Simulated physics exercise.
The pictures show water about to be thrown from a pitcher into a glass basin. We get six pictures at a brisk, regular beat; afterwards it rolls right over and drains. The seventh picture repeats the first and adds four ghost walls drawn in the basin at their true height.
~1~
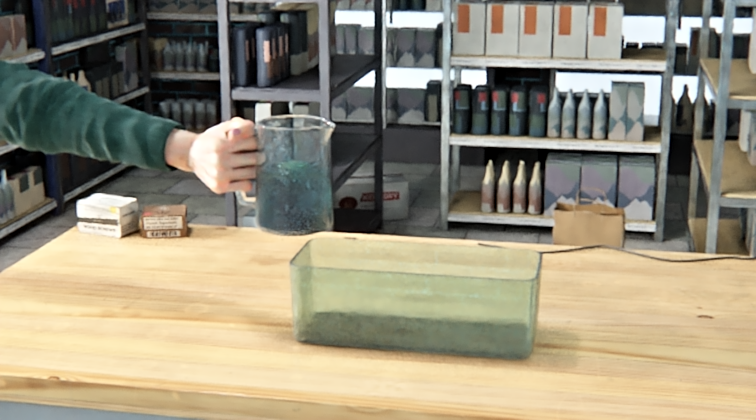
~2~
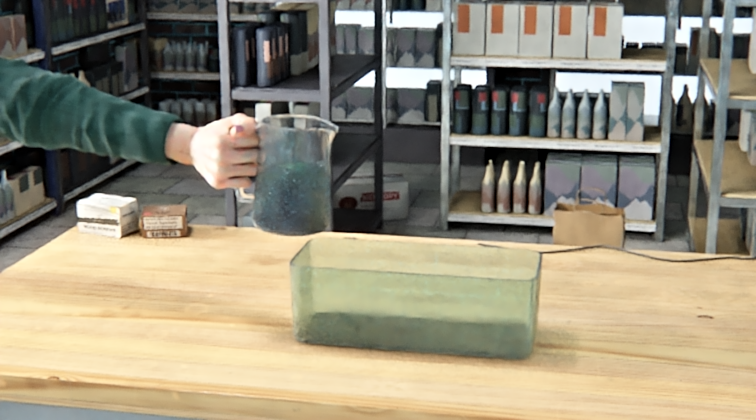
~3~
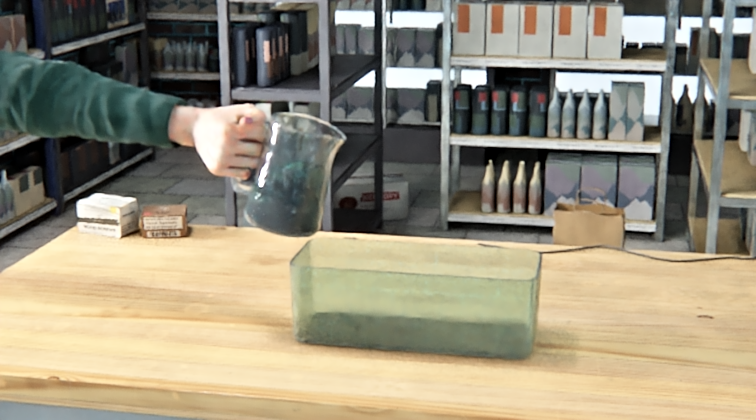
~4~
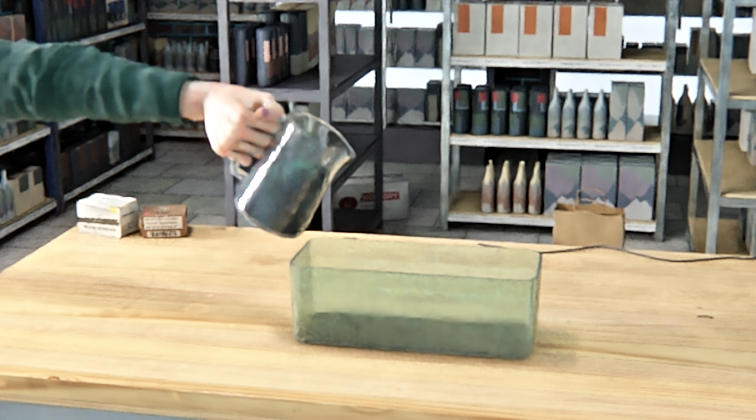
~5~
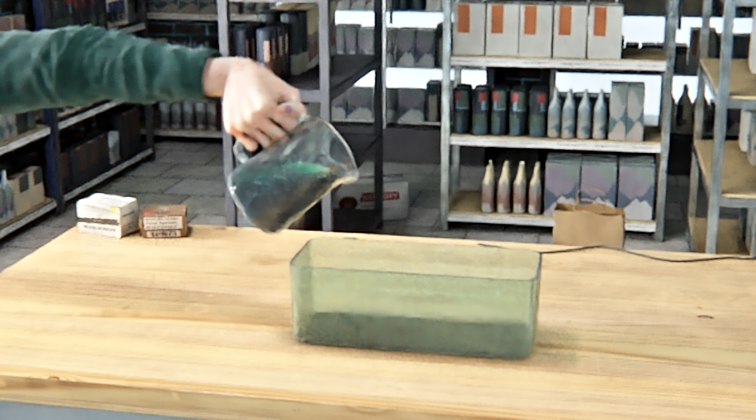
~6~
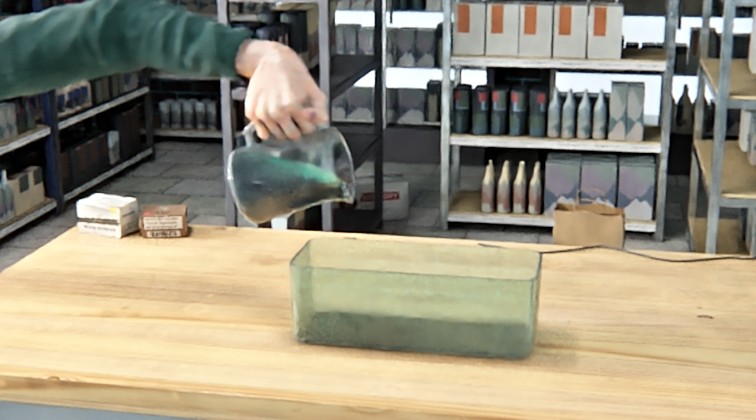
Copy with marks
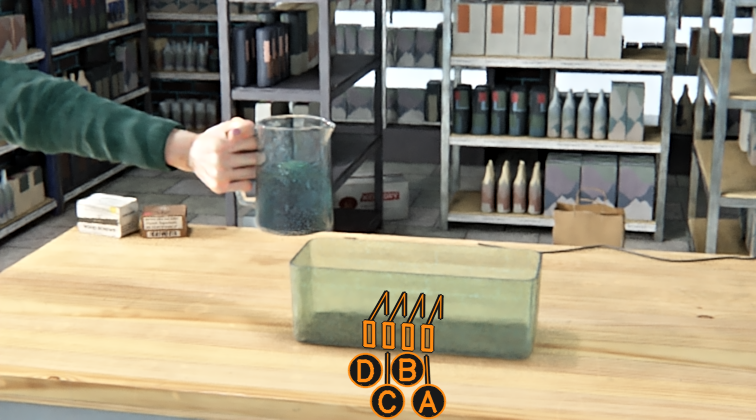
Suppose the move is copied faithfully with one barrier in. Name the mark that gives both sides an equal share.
The best place is D.
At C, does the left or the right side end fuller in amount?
More ends on the left.
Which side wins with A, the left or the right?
The left side.
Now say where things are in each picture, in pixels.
Upright, lip at (333, 126); basin from (294, 340) to (533, 358); nothing has left yet, in the first picture.
Tipped about 4°, lip at (337, 129); nothing has left yet, in the second picture.
Tipped about 15°, lip at (345, 139); nothing has left yet, in the third picture.
Tipped about 31°, lip at (353, 155); nothing has left yet, in the fourth picture.
Tipped about 51°, lip at (357, 178); nothing has left yet, in the fifth picture.
Tipped about 72°, lip at (352, 201); nothing has left yet, in the sixth picture.
On the marked copy, A at (426, 356); B at (407, 355); C at (387, 353); D at (368, 352).
With A, about 78 % ends left of the wall and 15 % right of it; 8 % is lost outside.
With B, about 81 % ends left of the wall and 12 % right of it; 7 % is lost outside.
With C, about 66 % ends left of the wall and 23 % right of it; 11 % is lost outside.
With D, about 48 % ends left of the wall and 51 % right of it.
